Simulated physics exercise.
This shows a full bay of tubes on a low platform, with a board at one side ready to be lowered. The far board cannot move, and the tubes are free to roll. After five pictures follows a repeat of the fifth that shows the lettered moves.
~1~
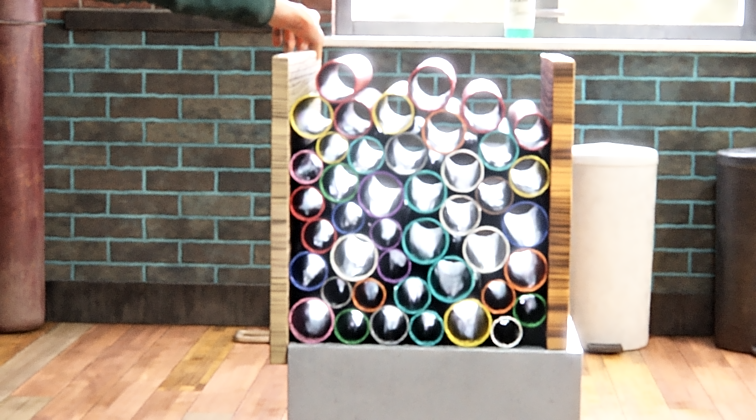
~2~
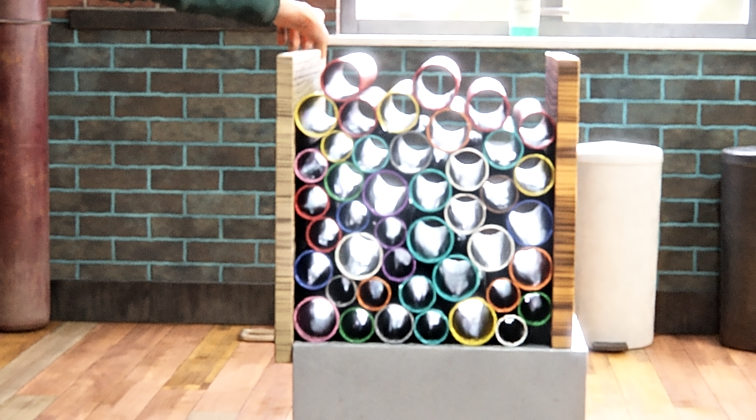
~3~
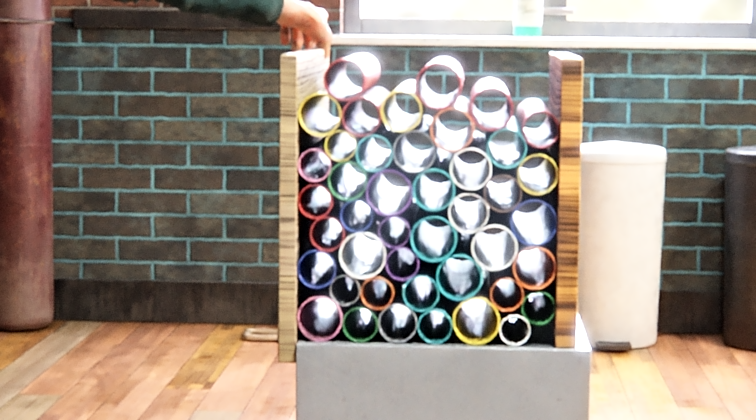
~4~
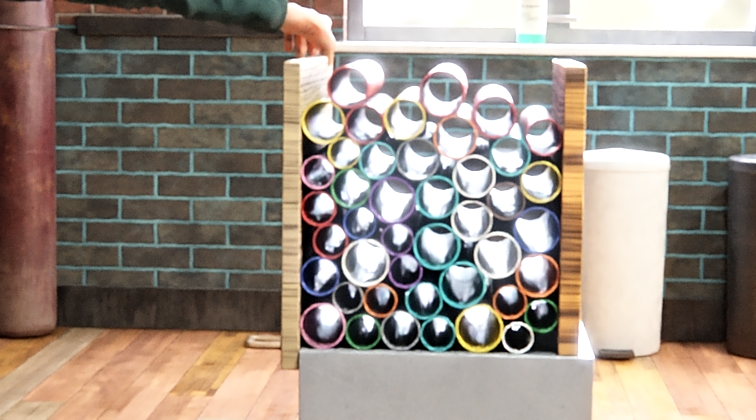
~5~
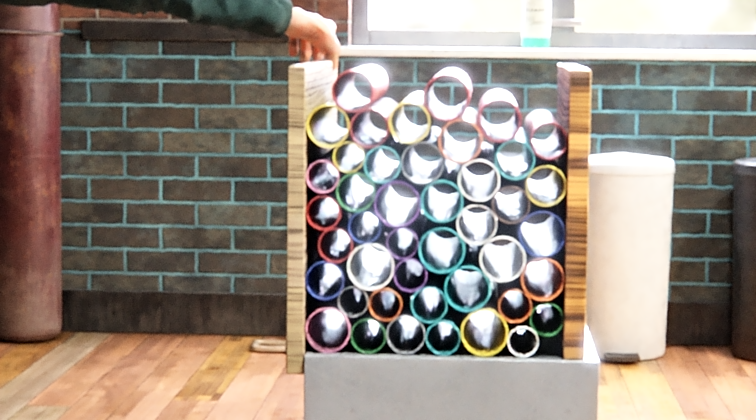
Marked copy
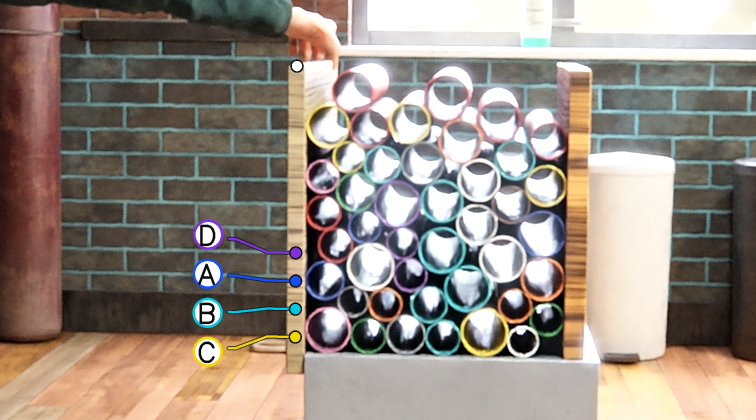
Colourful tubes stacked between two upright boards on a grey platform, staying still as a hand rests on the left board.
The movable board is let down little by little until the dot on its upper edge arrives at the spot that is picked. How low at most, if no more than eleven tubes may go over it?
D is the limit.
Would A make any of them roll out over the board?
Yes.
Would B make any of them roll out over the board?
Yes.
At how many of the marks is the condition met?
One of them.
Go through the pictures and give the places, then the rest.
The first frame shows a turquoise tube (451, 280); a purple tube (394, 266); a white tube (460, 215).
The second frame shows a white tube (465, 214); a turquoise tube (430, 190).
The third frame shows a turquoise tube (374, 153); a yellow tube (320, 115).
The fourth frame shows a red tube (544, 137); side board (309, 199).
The fifth frame shows a pink tube (328, 330); a white tube (523, 342); a turquoise tube (467, 289).
On the marked copy, A at (296, 281); B at (296, 309); C at (295, 337); D at (296, 253); the white dot at (297, 66).
Following D. Soon after the start, top of the board (306, 153).
Later, top of the board (305, 249).
In the end, top of the board (305, 252), nine out over the board.
As for the rest, A more than eleven out over the board; B more than eleven out over the board; C more than eleven out over the board.
